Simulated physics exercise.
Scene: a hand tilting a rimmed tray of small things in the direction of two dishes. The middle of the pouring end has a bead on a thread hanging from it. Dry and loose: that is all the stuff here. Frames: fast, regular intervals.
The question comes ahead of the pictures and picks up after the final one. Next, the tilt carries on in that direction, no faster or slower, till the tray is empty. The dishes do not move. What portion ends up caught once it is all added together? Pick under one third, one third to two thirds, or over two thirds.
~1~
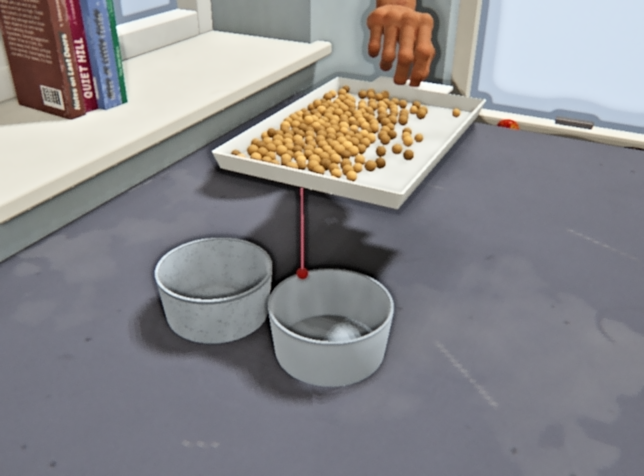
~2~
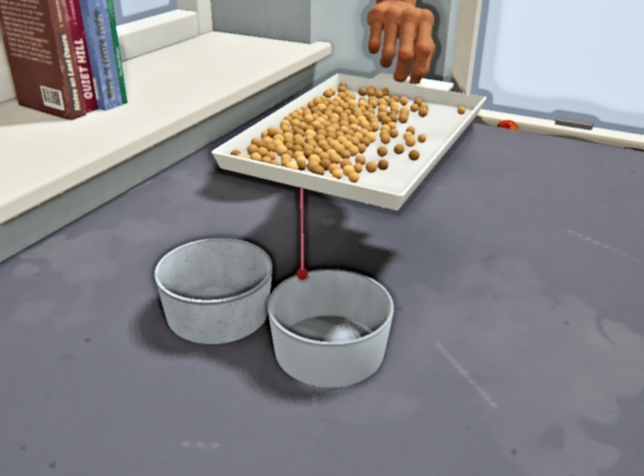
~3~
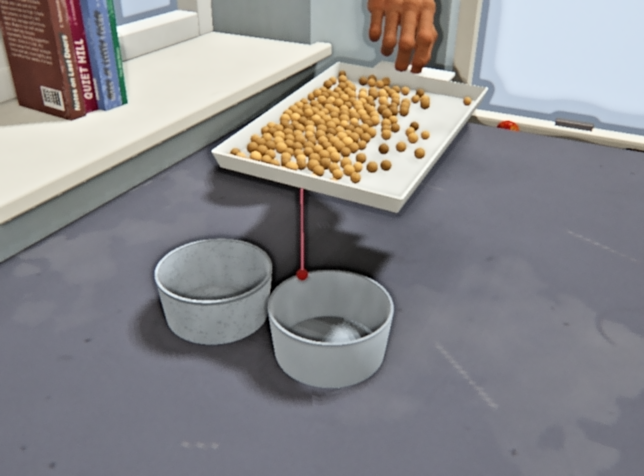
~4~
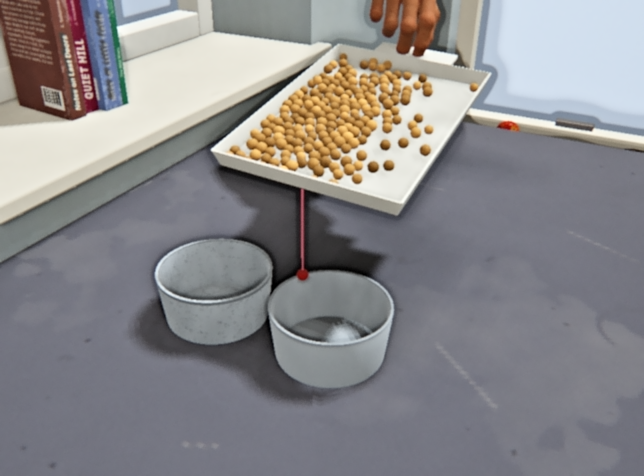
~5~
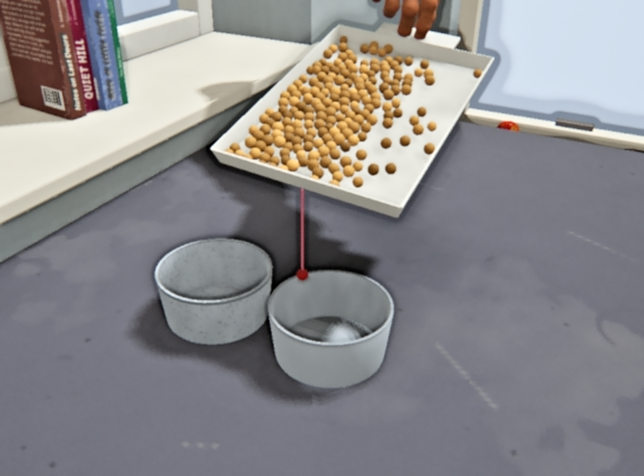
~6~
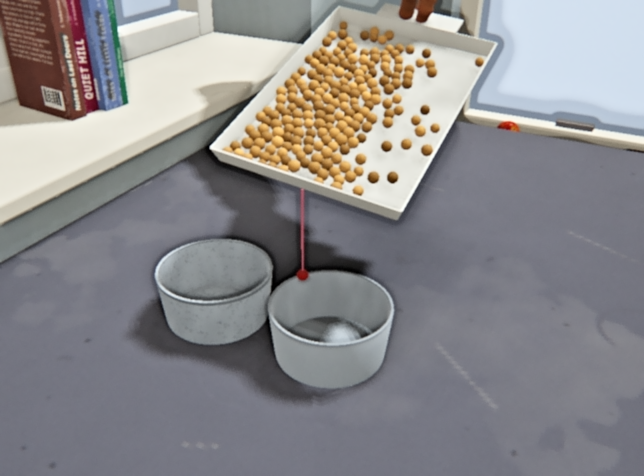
The portion is one third to two thirds.
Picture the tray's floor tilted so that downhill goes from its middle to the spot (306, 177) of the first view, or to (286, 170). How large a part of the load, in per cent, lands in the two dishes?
Respectively 50 and 60 in a hundred.
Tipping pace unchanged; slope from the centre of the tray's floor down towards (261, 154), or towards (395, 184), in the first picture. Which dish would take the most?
For the first place you'd get the left-placed dish, for the second the right-placed dish.
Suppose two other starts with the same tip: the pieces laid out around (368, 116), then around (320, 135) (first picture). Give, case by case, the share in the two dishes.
40 and 50 per cent.
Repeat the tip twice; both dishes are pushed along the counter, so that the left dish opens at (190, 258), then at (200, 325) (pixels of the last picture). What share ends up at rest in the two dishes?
Respectively 20 % and 40 %.
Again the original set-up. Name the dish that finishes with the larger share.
Answer: The rightmost one.
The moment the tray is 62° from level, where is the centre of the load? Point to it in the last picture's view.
The middle of the pieces shows up near (349, 202).
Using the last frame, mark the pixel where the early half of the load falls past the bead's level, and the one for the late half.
At (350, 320) for the first part, then at (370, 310) for the others.
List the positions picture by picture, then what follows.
The first picture shows corners of the pouring end at (220, 151) and (399, 190), level; middle of the load at (335, 130), round wooden beads; left dish at (182, 316); right dish at (302, 359); bead on its thread at (303, 273).
The second picture shows corners of the pouring end at (220, 151) and (398, 192), level; middle of the load at (335, 128).
The third picture shows corners of the pouring end at (219, 150) and (398, 195), tipped barely, lowest at the right corner; middle of the load at (335, 123).
The fourth picture shows corners of the pouring end at (219, 148) and (398, 198), tipped a little, lowest at the right corner; middle of the load at (335, 114), a small part on the move.
The fifth picture shows corners of the pouring end at (218, 147) and (398, 202), tipped a little, lowest at the right corner; middle of the load at (335, 107), a small part on the move.
The sixth picture shows corners of the pouring end at (218, 146) and (398, 206), tipped clearly, lowest at the right corner; middle of the load at (334, 104), nearly all on the move; left dish at (182, 318); right dish at (302, 360).
Soon, tray tipped steeply; about two thirds on the tray; a small part in the right dish; a small part outside both; about a quarter in the air.
A while on, tray tipped right over; a stray few on the tray; about half in the right dish; a stray few in the left dish; about half outside both; a small part in the air.
Towards the end, tray tipped past a quarter turn; about half in the right dish; a stray few in the left dish; about half outside both.
Finally, tray tipped past a quarter turn; about half in the right dish; a stray few in the left dish; about half outside both.
